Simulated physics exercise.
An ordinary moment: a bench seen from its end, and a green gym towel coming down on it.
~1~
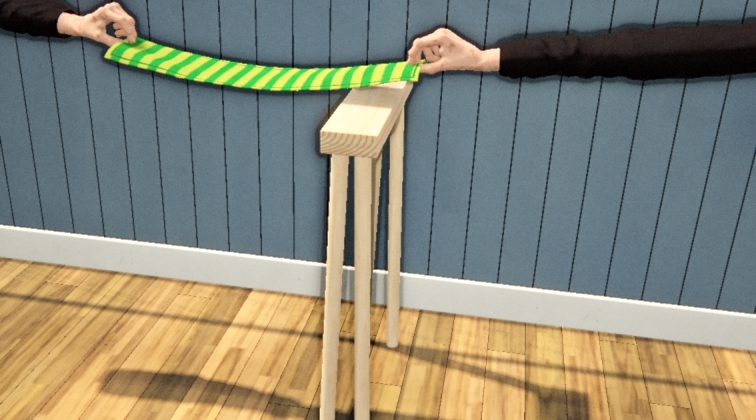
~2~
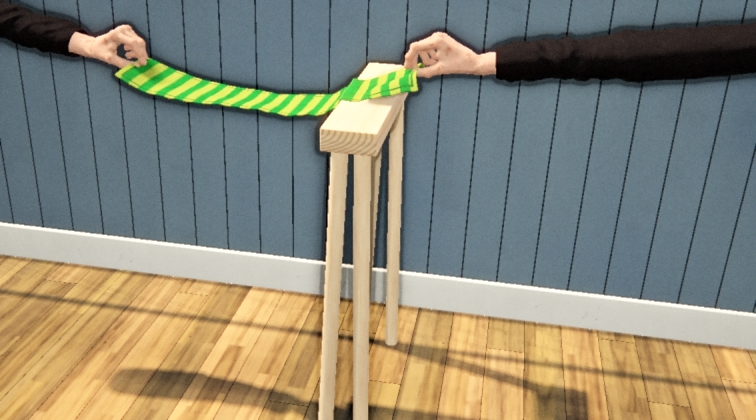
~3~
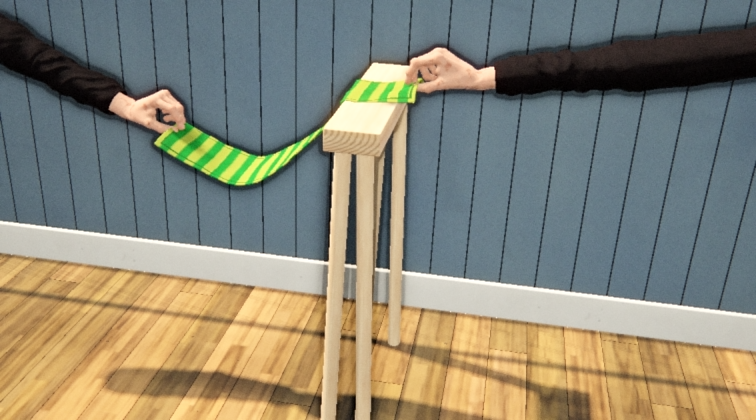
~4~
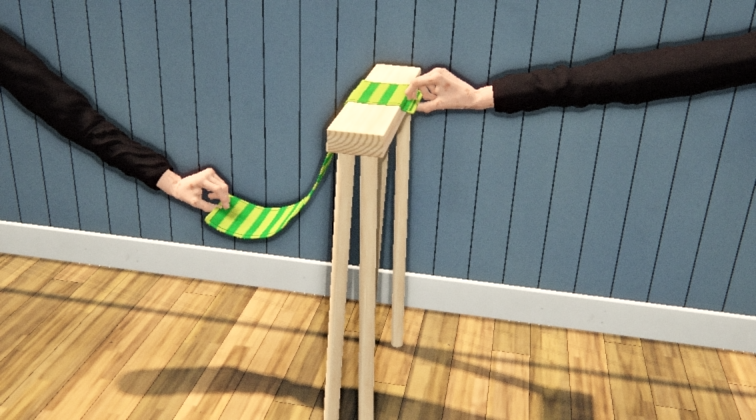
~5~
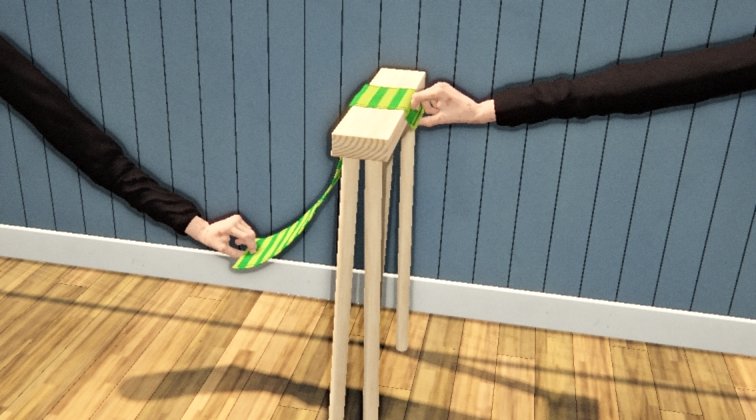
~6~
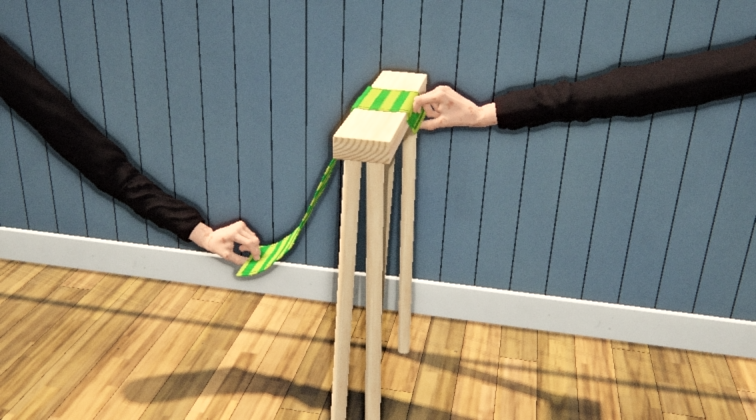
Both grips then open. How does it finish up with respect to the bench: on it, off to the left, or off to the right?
It finishes off to the left.
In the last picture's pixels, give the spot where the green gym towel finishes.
The middle of it rests at (324, 391) in the last picture.
Then, 0.24 s later than the last view, gym towel sliding left.
Then, 0.46 s later than the last view, gym towel clear of the top and falling near (330, 343).
Then, 0.68 s later than the last view, gym towel in a heap on the floor near (324, 390).
Finally, gym towel in a heap on the floor near (324, 391). The green gym towel slips off to the left.
